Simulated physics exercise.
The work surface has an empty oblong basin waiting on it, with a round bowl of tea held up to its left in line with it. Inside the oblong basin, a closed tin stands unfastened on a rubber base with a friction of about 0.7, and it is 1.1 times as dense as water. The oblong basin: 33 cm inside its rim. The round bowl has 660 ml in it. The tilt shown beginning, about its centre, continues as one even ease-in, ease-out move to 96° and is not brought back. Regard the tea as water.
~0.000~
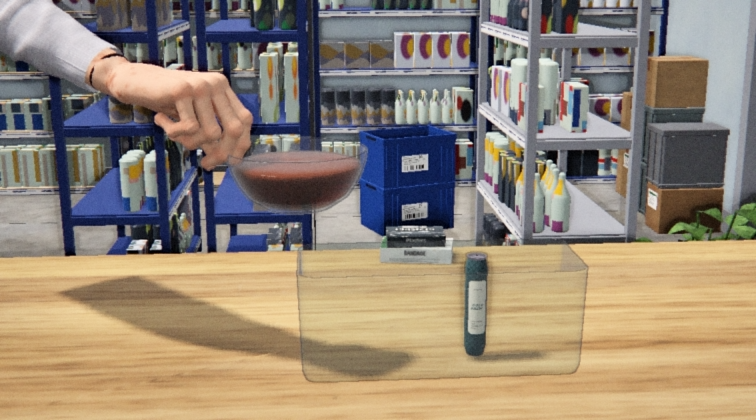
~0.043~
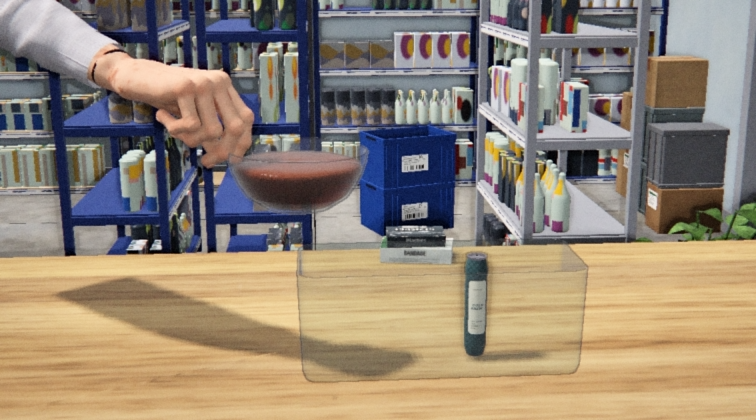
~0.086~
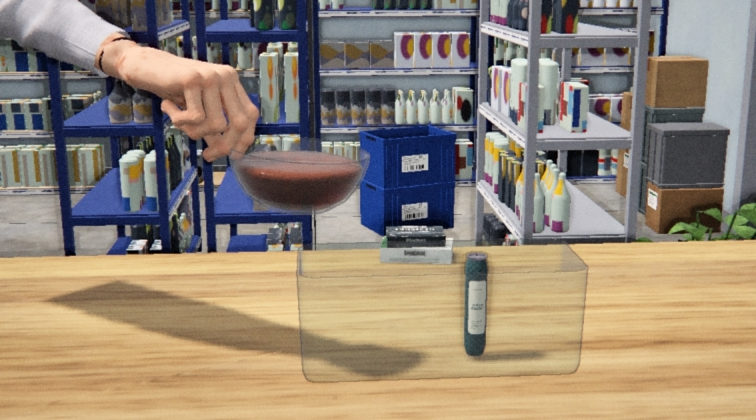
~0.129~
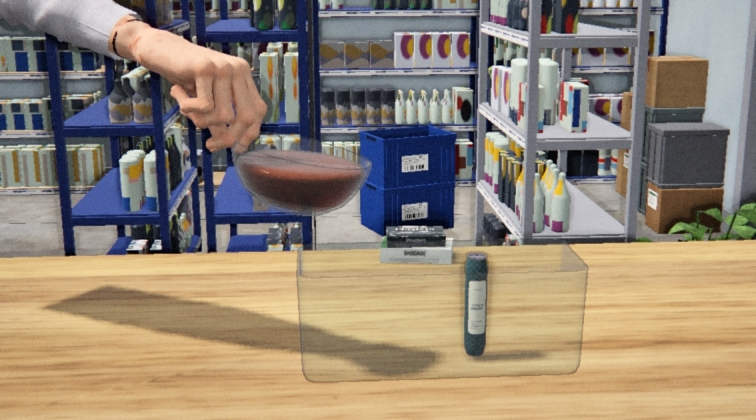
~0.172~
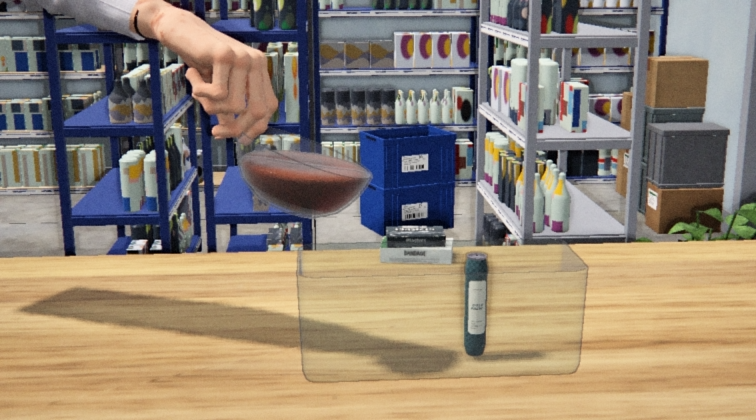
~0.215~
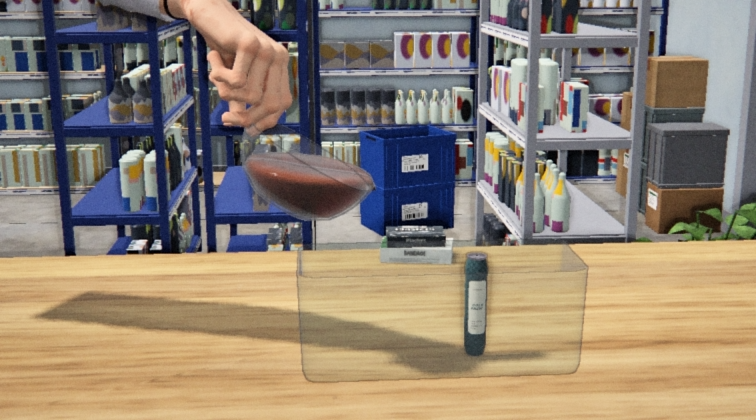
A hand held a clear round bowl of reddish-brown liquid above a wooden counter, then tilted it gradually to the right, over the left side of a clear oblong basin with a dark tube standing inside.
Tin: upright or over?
I'd say it will ride it out.
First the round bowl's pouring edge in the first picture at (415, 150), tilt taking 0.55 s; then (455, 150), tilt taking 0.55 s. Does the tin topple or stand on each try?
First it falls; then it keeps standing.
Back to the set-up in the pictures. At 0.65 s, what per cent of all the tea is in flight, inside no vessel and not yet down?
Around 1 percent of the liquid.
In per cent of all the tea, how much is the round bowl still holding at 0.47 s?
Remaining: Near 12 % of the total.
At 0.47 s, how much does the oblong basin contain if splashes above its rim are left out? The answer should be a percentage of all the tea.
64 %, more or less.
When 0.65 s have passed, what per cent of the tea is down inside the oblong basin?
It works out near 98 per cent.
After 0.47 s the tilt is 91° and 11 per cent is still to pour; the tin stands where it began.
After 0.65 s the tilt is 96° and 0 per cent is still to pour; the tin stands where it began.
After 0.84 s the tilt is 96° and 0 per cent is still to pour; the tin stands where it began.
After 1.05 s the tilt is 96° and 0 per cent is still to pour; the tin stands where it began.
In the end the tin stands where it began.
